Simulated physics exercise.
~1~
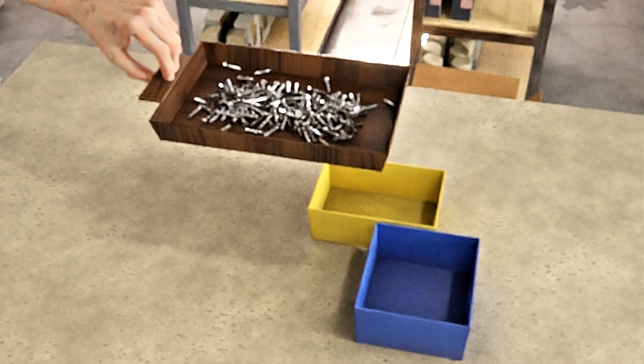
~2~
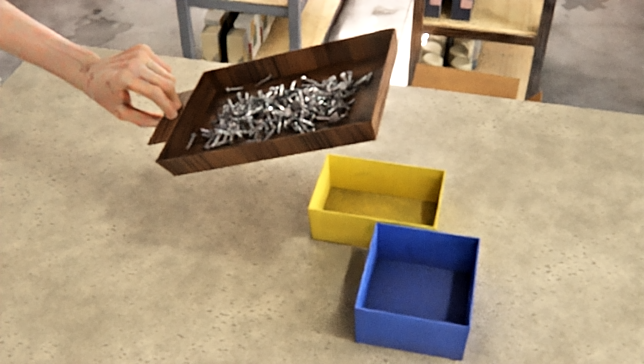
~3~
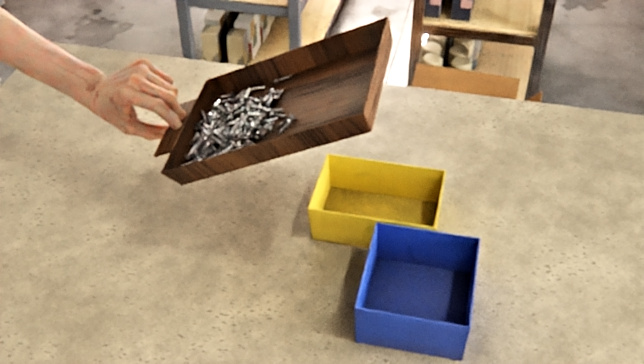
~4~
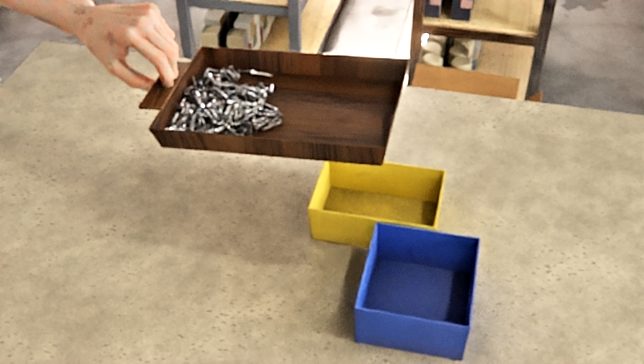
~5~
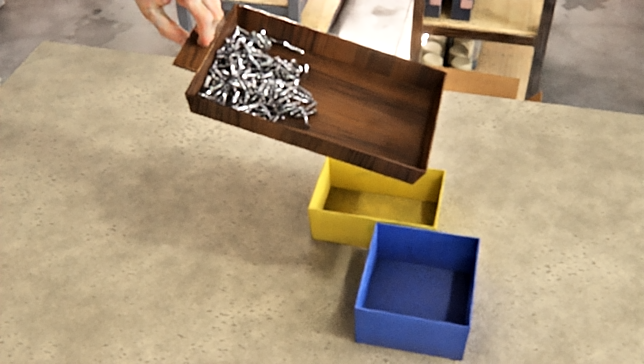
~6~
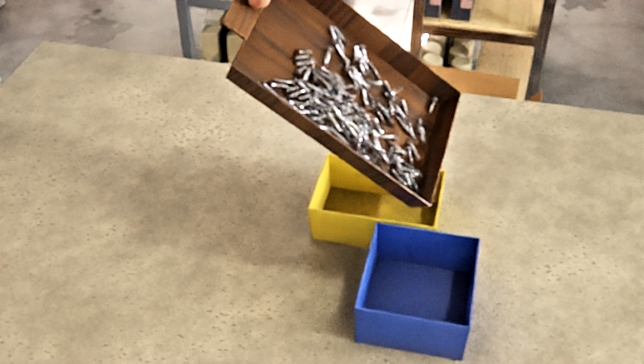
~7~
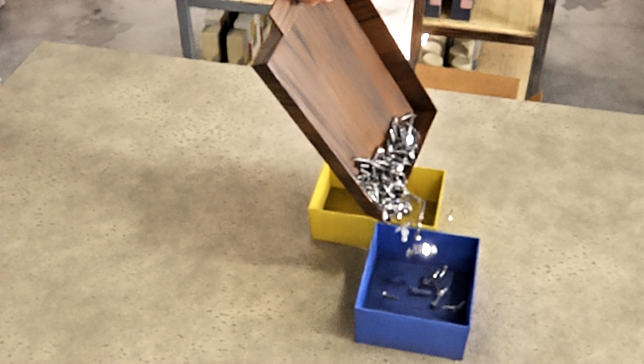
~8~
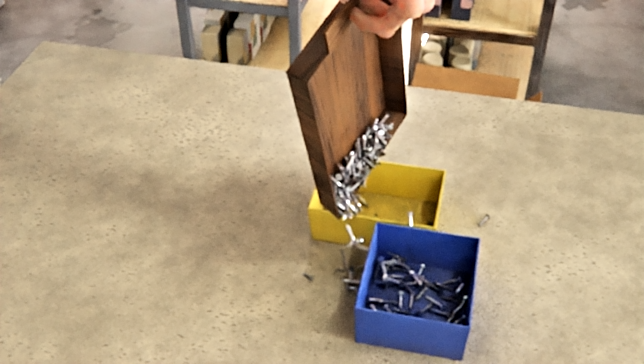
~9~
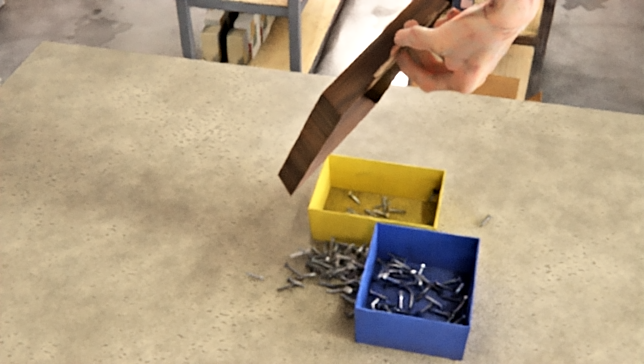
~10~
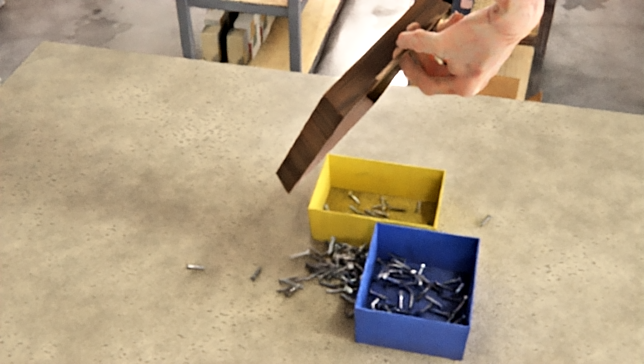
At the start, a hand holds a dark wooden tray of small steel screws above a table, where a yellow tin and a blue tin stand close together. The tray tips down to the left, and the screws slide into a heap at that end. It comes back level, then moves right and tilts steeply the other way, sending the screws down its length. They pour over the low edge, first into the blue tin, then also onto the table and into the yellow tin. Finally the hand holds the upturned tray still, with screws in both tins and a loose pile beside them.
